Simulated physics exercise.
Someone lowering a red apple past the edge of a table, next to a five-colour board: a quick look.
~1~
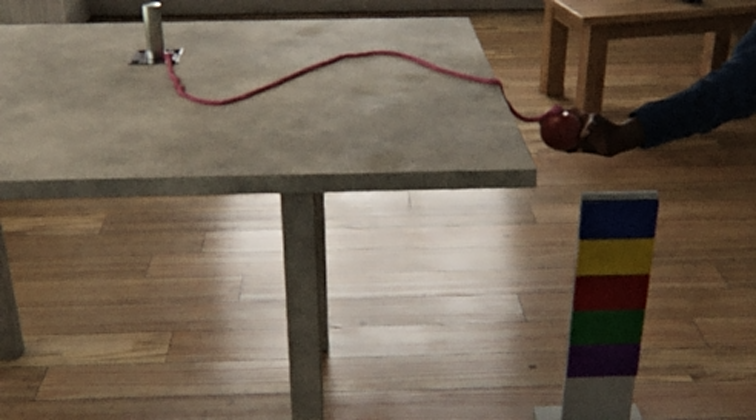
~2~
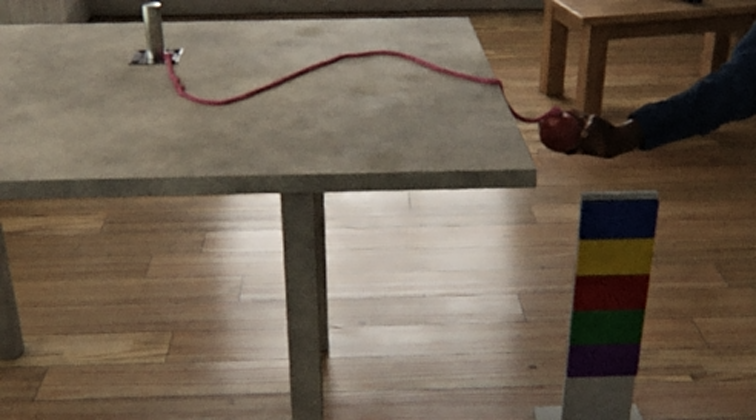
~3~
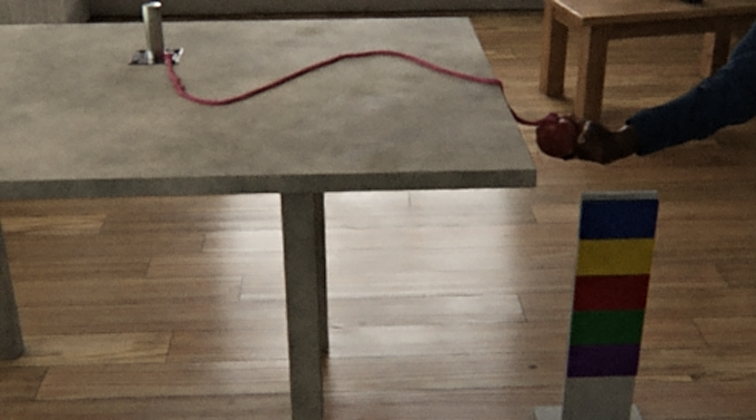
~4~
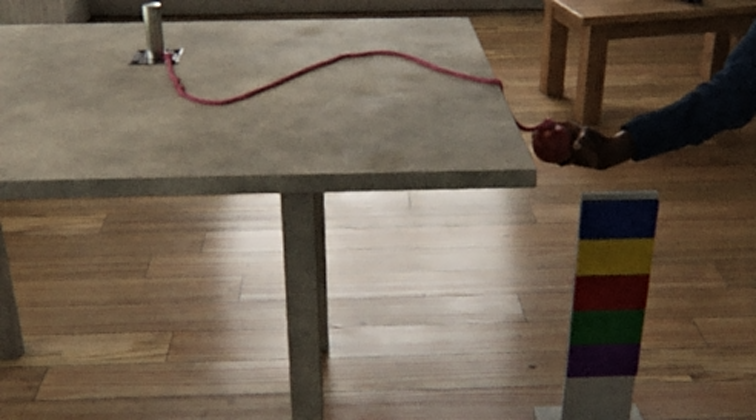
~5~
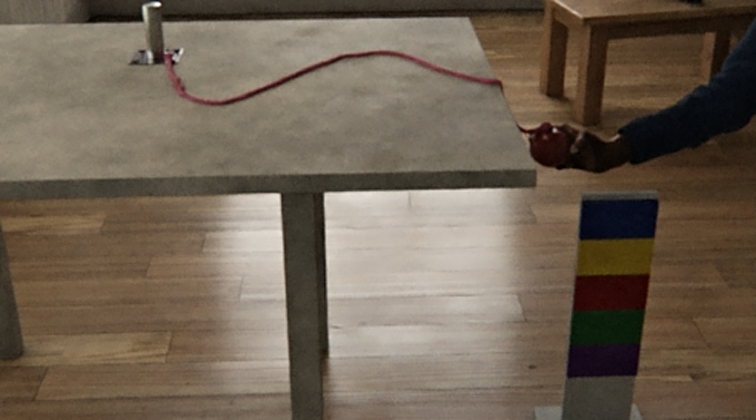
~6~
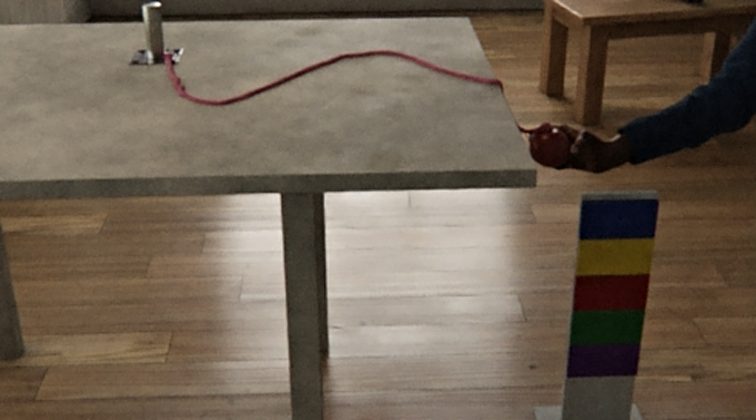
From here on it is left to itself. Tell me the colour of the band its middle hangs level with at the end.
Purple.
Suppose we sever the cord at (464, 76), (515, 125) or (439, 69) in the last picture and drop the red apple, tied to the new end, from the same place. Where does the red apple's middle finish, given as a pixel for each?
I'd put it around (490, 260) for the first cut, (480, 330) for the second and (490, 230) for the third.
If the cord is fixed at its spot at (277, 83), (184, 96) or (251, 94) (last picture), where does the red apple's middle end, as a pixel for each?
Pixel spots, one per try: About (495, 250), (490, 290), (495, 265).
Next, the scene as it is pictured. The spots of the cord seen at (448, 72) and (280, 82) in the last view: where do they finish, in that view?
The first settles around (491, 229), the second around (408, 75).
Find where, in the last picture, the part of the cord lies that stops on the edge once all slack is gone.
Look close to (337, 60) - that's the one.
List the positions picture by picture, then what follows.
In the first frame, red apple (560, 130); blue (620, 221); yellow (616, 258); red (612, 294); green (608, 328); purple (604, 362).
In the second frame, red apple (560, 132); cord through (171, 74) (213, 103) (297, 74) (380, 53) (459, 75).
In the third frame, red apple (556, 138).
In the fourth frame, red apple (552, 144); cord through (171, 74) (213, 103) (297, 74) (380, 53) (459, 75).
In the fifth frame, red apple (549, 147).
In the sixth frame, red apple (549, 147); cord through (171, 74) (213, 103) (297, 74) (380, 53) (459, 75).
Soon after, apple near (512, 342); level with green.
Then, apple near (466, 357); level with purple.
At rest, apple near (481, 359); level with purple. Its middle rests at the purple band.
